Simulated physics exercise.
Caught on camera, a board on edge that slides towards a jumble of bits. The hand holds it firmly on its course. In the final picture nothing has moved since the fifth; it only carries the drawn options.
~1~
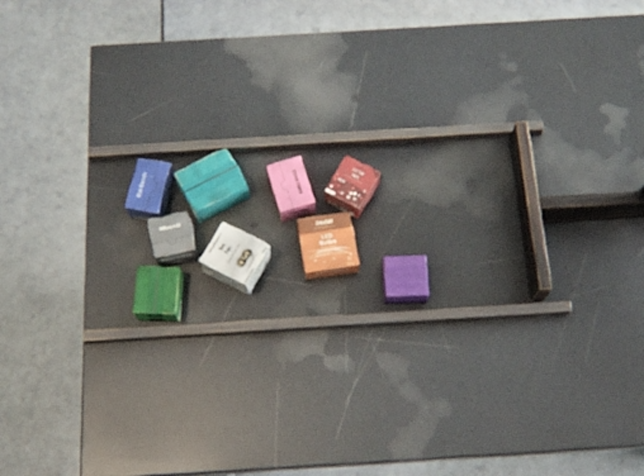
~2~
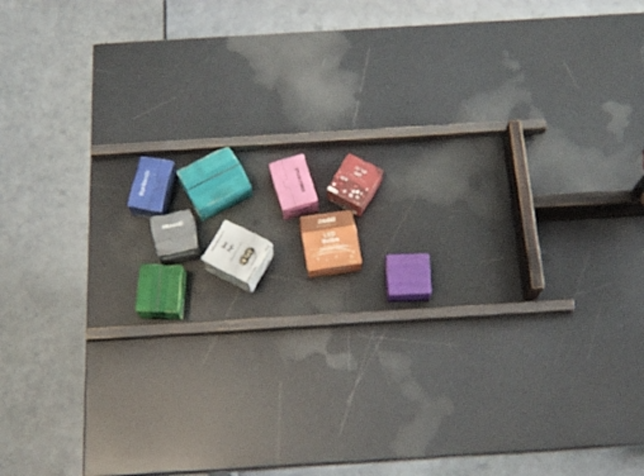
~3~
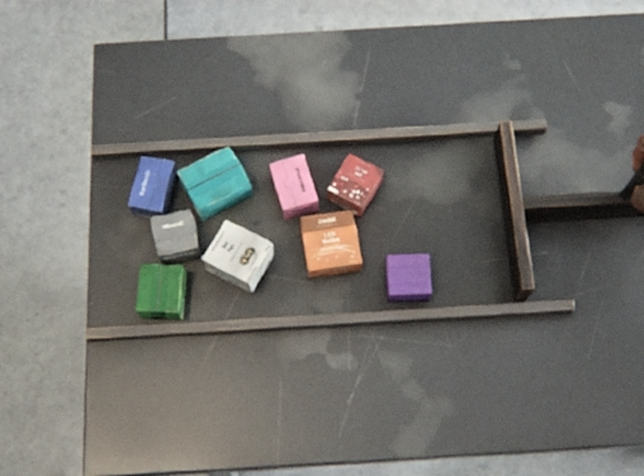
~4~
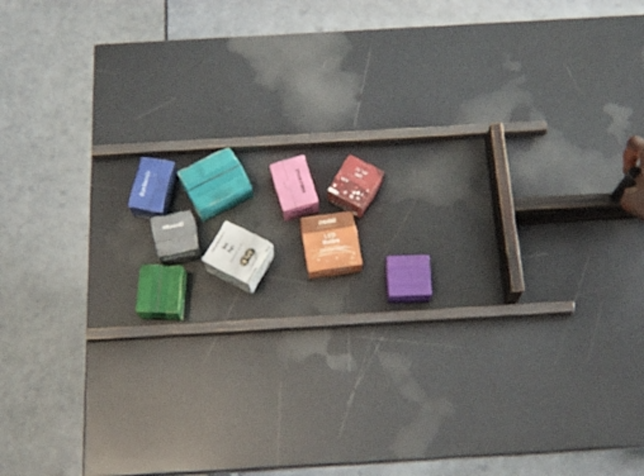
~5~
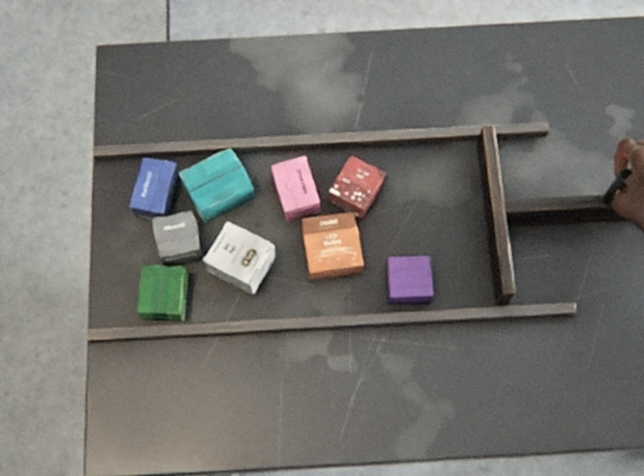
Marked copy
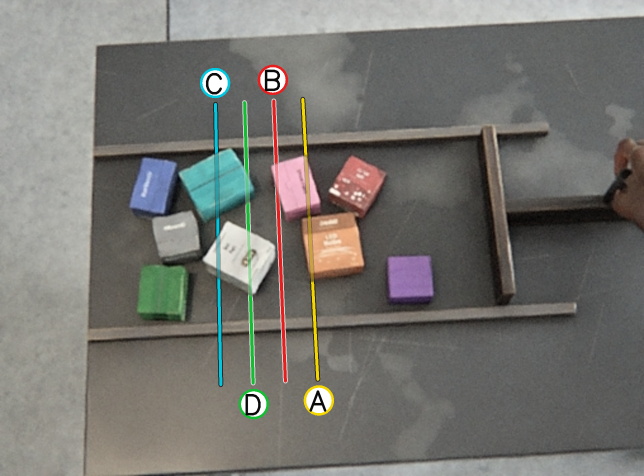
A dark board on edge slides slowly left between two rails, pushed by a hand.
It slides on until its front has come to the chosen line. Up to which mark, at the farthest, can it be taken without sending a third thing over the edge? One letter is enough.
No farther than C.
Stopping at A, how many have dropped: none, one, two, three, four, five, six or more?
By then, none.
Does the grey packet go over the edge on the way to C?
By then, yes.
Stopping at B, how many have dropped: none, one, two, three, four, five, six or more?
In all, none.
On the copy, A at (310, 232); B at (279, 234); C at (218, 237); D at (249, 235).
On C. First, board (398, 212); purple block (373, 283); orange box (324, 244).
Then, board (297, 217); grey packet (130, 235); blue packet (137, 188).
Finally, board (219, 221); grey packet over the edge; blue packet over the edge; two fallen.
By contrast, A is within the limit but short; B is within the limit but short; D is within the limit but short.
